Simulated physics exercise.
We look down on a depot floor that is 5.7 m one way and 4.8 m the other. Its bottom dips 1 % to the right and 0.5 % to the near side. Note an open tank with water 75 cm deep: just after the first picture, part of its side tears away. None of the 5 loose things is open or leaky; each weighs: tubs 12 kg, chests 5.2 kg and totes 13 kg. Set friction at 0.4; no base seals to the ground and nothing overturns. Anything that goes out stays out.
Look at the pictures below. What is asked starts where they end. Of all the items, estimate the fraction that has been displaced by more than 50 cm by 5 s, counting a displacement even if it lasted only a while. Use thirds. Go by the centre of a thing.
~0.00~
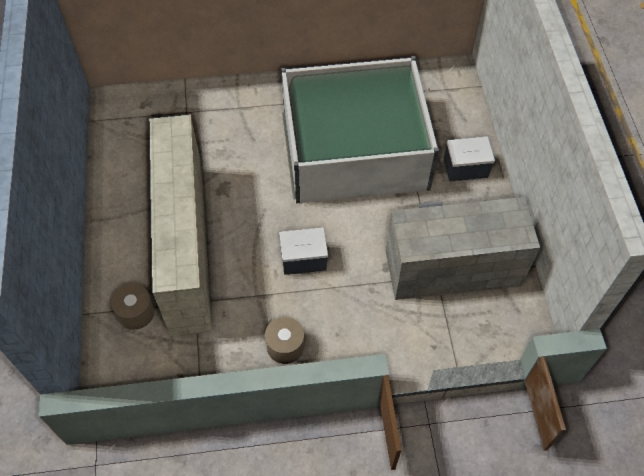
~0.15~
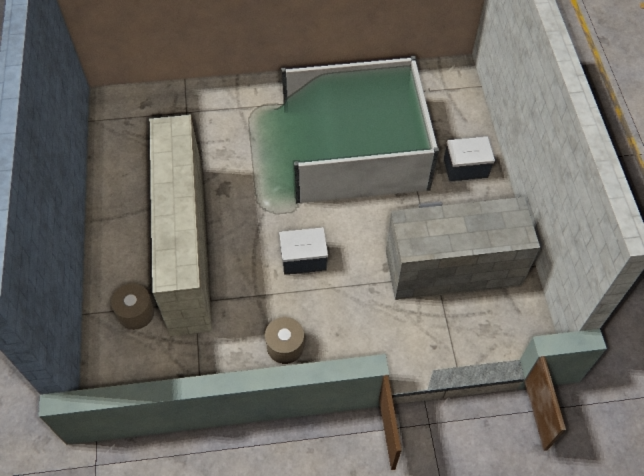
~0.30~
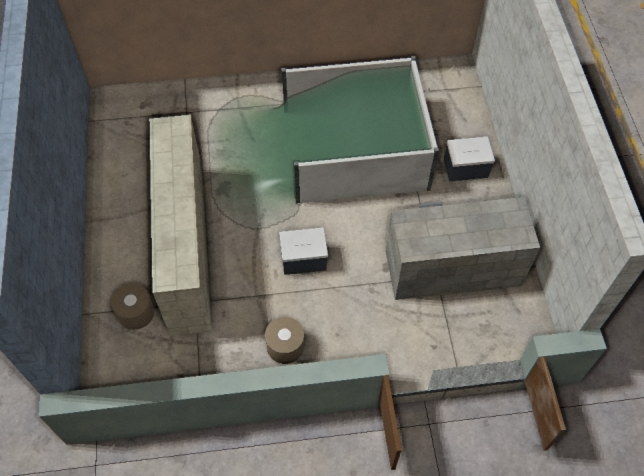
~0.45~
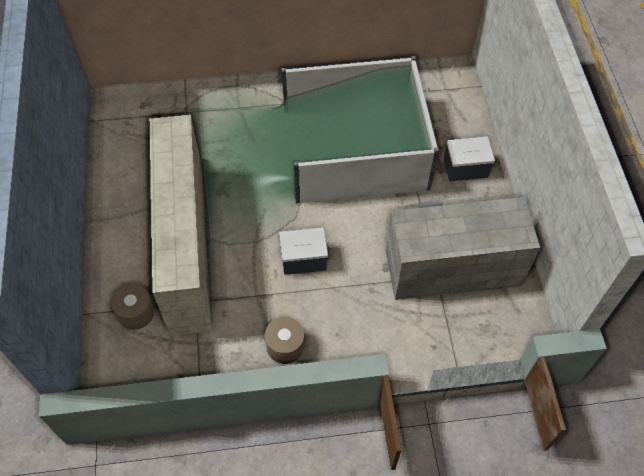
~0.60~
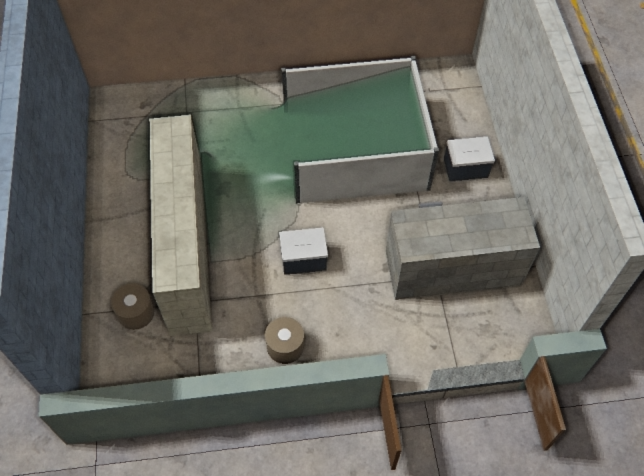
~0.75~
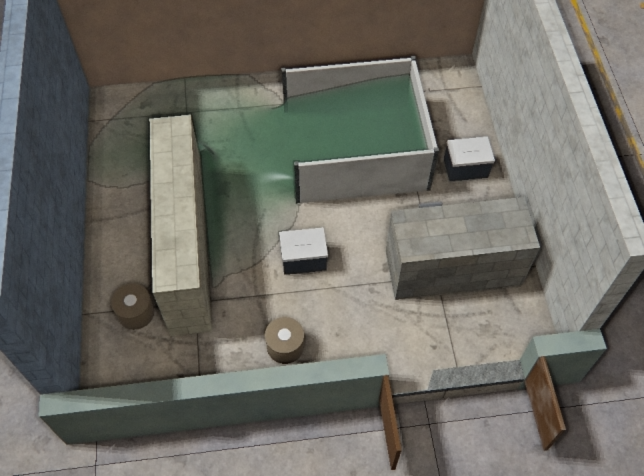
One to two thirds.
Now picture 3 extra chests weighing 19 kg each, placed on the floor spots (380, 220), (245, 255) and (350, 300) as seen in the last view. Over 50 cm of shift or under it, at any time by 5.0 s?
First does not reach it, second exceeds it, third does not reach it.
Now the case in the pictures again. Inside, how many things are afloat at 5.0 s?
At that moment 2.
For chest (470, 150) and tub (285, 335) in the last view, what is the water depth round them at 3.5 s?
First roughly 0 cm, second roughly 4 cm.
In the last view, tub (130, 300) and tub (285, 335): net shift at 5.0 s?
150 cm, 300 cm.
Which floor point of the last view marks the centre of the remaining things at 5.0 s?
(408, 254).
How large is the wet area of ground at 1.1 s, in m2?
Around 9.5 m2 of it.
After 1.1 s 0 of 5 are over 50 cm from their spots; 0 afloat.
After 2.2 s 1 of 5 are over 50 cm from their spots; 1 afloat.
After 3.5 s 3 of 5 are over 50 cm from their spots; 1 afloat.
After 5.0 s 3 of 5 are over 50 cm from their spots, and 3 have been at some point; 2 afloat.
